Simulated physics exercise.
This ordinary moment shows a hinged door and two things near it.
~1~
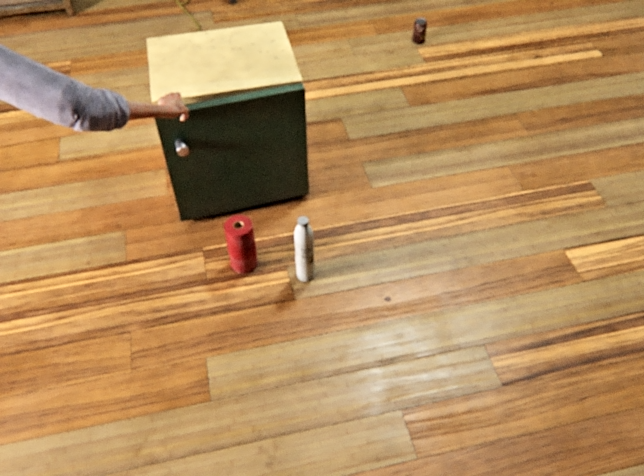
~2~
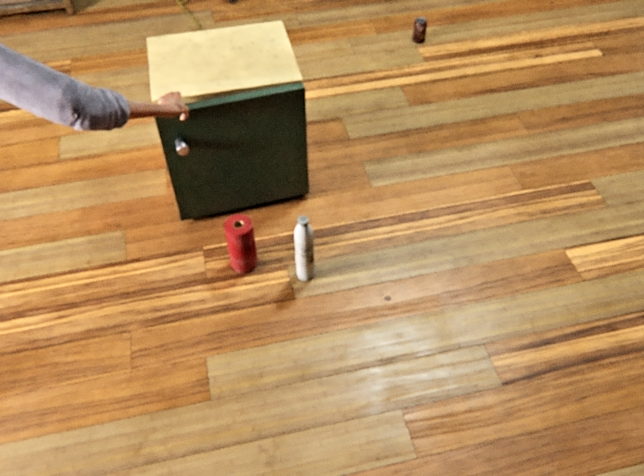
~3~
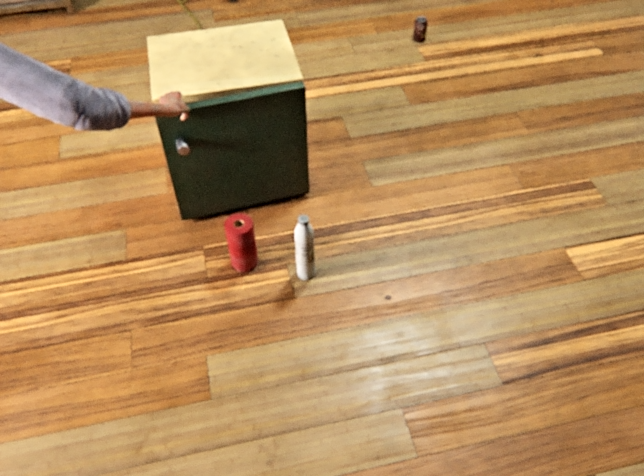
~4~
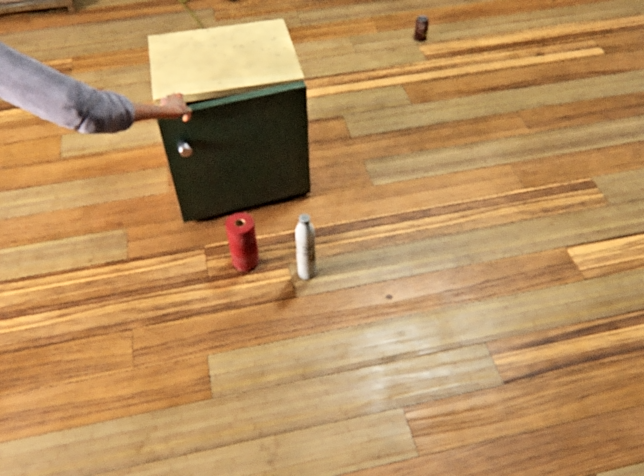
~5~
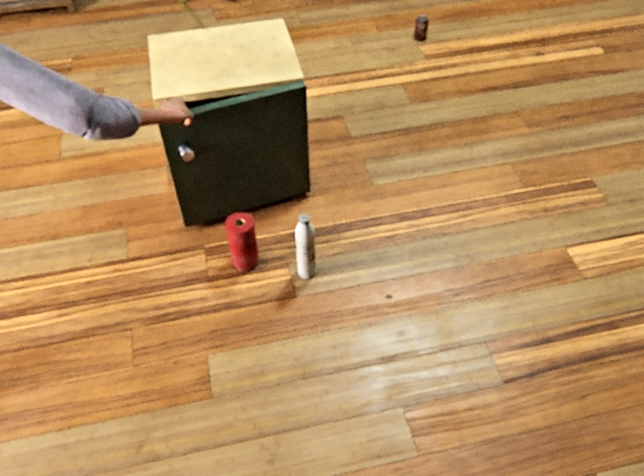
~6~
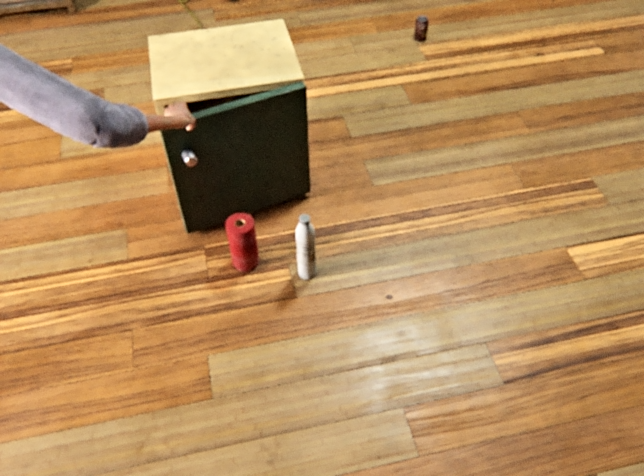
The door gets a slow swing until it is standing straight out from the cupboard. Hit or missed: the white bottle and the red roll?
Result: The white bottle is reached and moved, the red roll is reached and moved.
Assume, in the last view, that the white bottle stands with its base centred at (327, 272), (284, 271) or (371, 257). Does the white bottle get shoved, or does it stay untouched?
First it gets pushed, next it gets pushed, and last it stays clear.
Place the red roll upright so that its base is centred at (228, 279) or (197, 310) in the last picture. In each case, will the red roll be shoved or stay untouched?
Red roll: Gets hit; stays clear.
Then, 1.06 s past the last view, door 60° open; white bottle at rest near (306, 247); red roll travelled well along near (286, 263).
Then, 1.38 s past the last view, door 75° open; white bottle travelled about its own width near (320, 245); red roll travelled well along near (317, 271).
Finally, the white bottle gets knocked, near (342, 243); the red roll gets knocked, near (354, 269).
